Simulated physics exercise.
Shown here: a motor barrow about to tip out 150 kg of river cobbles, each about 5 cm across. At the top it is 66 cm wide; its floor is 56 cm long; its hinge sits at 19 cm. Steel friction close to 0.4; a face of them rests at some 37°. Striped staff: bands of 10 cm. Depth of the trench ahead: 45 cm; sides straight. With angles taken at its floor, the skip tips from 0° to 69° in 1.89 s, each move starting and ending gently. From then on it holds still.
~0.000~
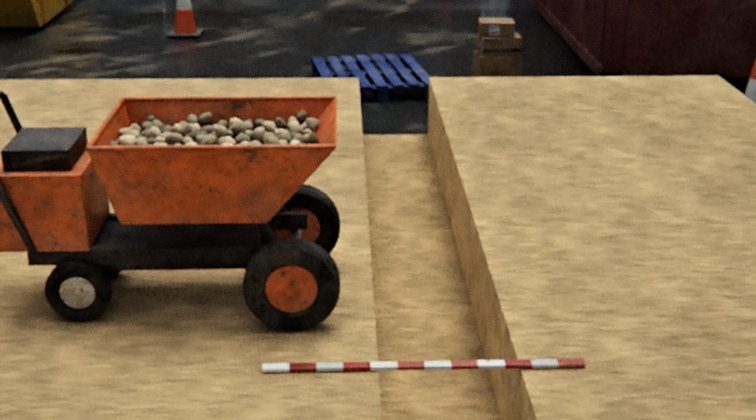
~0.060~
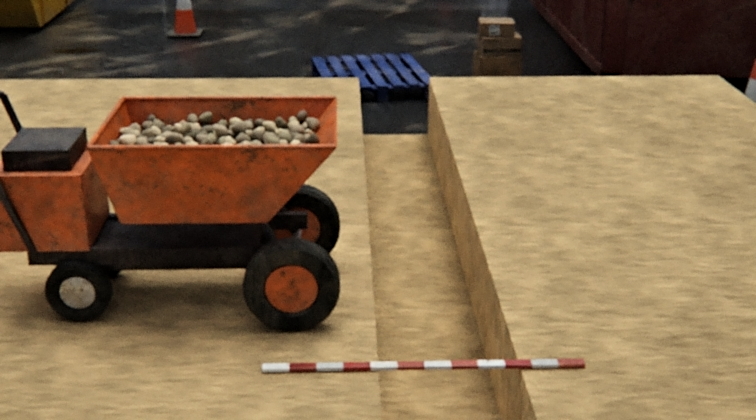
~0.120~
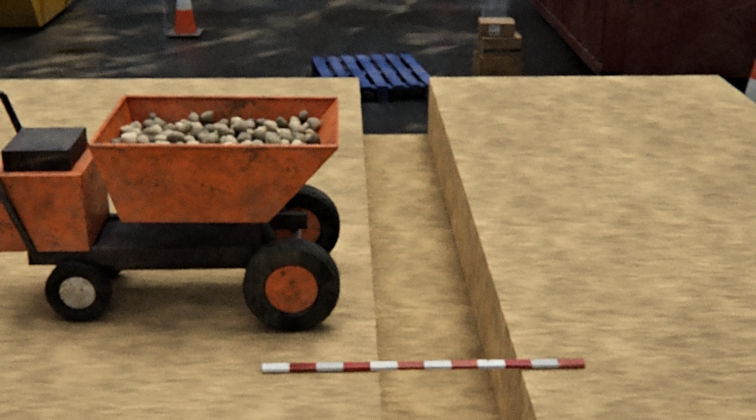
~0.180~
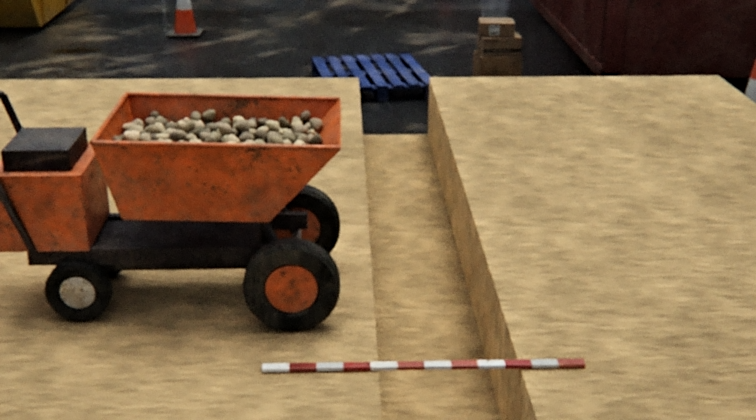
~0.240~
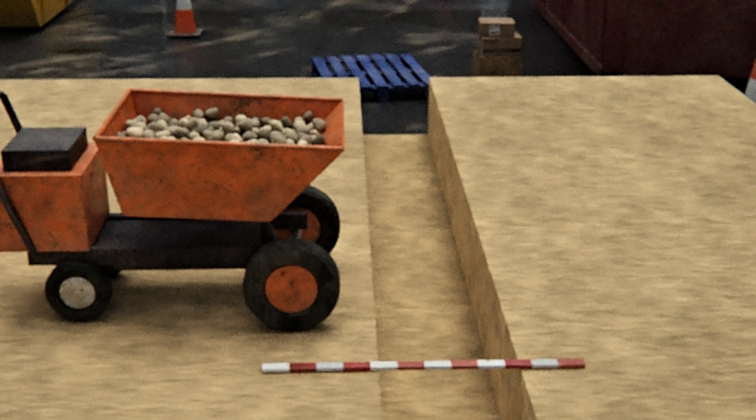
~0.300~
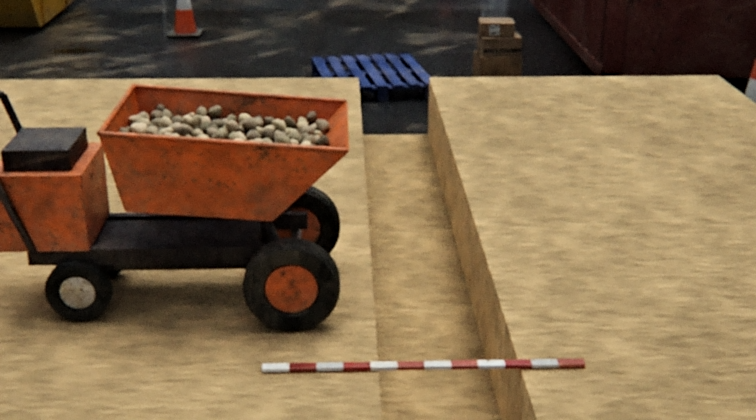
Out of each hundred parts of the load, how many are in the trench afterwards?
About 76 out of 100.
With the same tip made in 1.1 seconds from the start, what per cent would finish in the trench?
Close to 65 percent, then.
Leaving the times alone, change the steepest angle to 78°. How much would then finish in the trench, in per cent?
It would be near 80 per cent.
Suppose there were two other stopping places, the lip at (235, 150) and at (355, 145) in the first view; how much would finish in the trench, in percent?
About 100 per cent first, then about 60 per cent.
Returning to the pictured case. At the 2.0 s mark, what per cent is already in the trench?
Roughly 30% by that time.
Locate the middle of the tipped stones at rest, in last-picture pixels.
In the last view, about (469, 364).
After 1.4 s the floor is at 58°; 100 % in the skip; the foremost stones are at (447, 224).
After 2.0 s the floor is at 69°; 56 % in the skip, 30 % in the trench, 14 % past the trench; the foremost stones are at (570, 278).
After 2.3 s the floor is at 69°; 28 % in the skip, 48 % in the trench, 24 % past the trench; the foremost stones are at (661, 284).
After 4.3 s the floor is at 69°; 0 % in the skip, 76 % in the trench, 24 % past the trench; the foremost stones are at (707, 272).
